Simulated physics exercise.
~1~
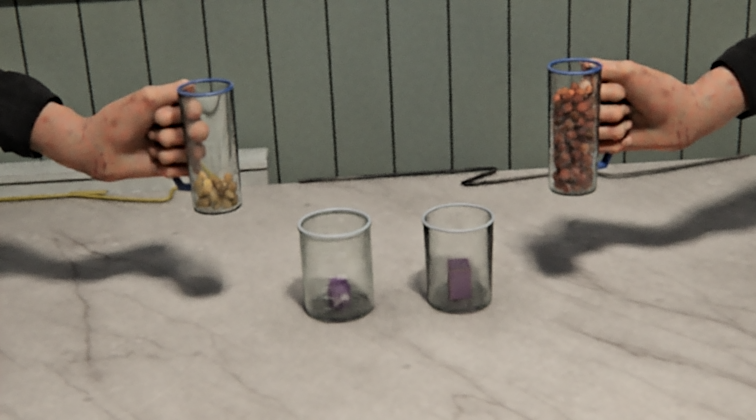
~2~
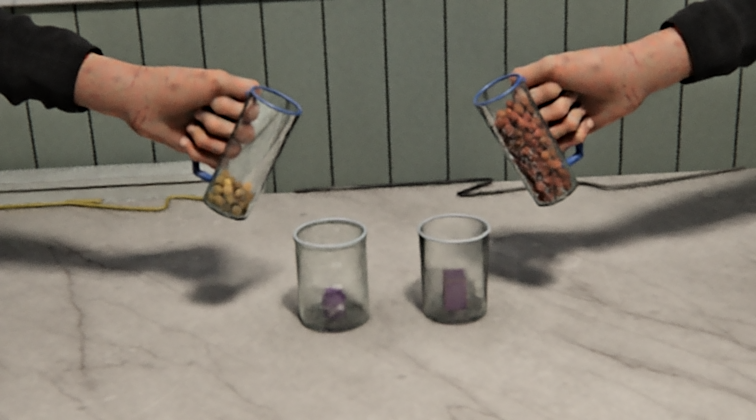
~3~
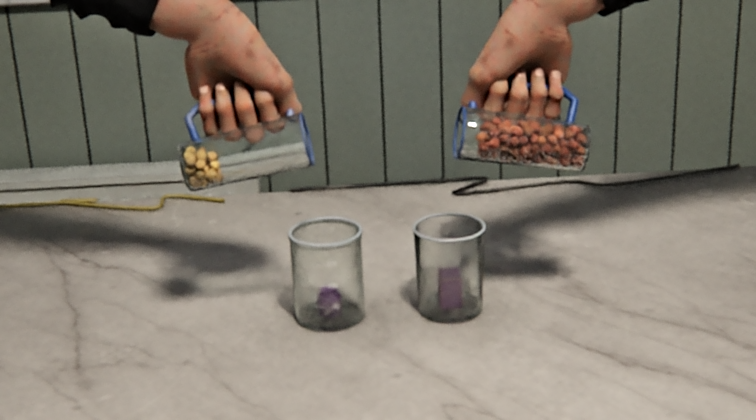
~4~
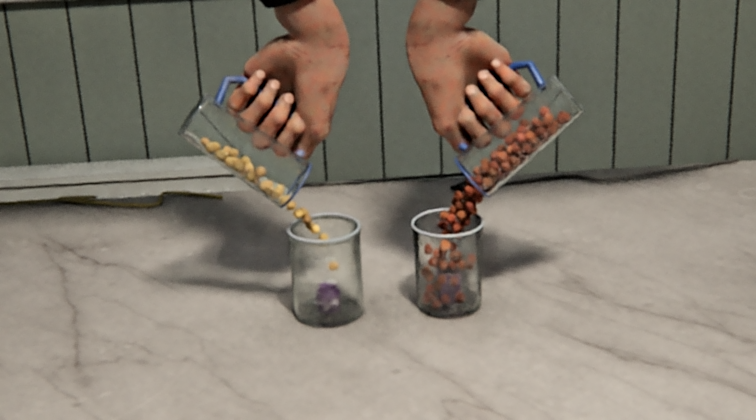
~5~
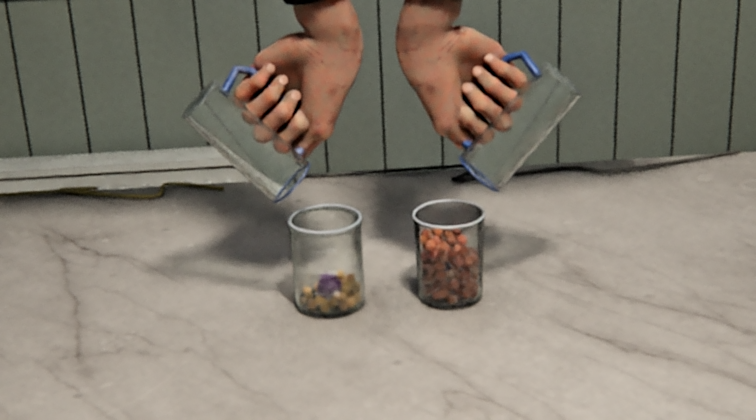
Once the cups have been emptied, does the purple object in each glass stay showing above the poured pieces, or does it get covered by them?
The object in the left glass stays showing above the shallow layer of yellowish pieces, while the one in the right glass is covered by the reddish pieces.
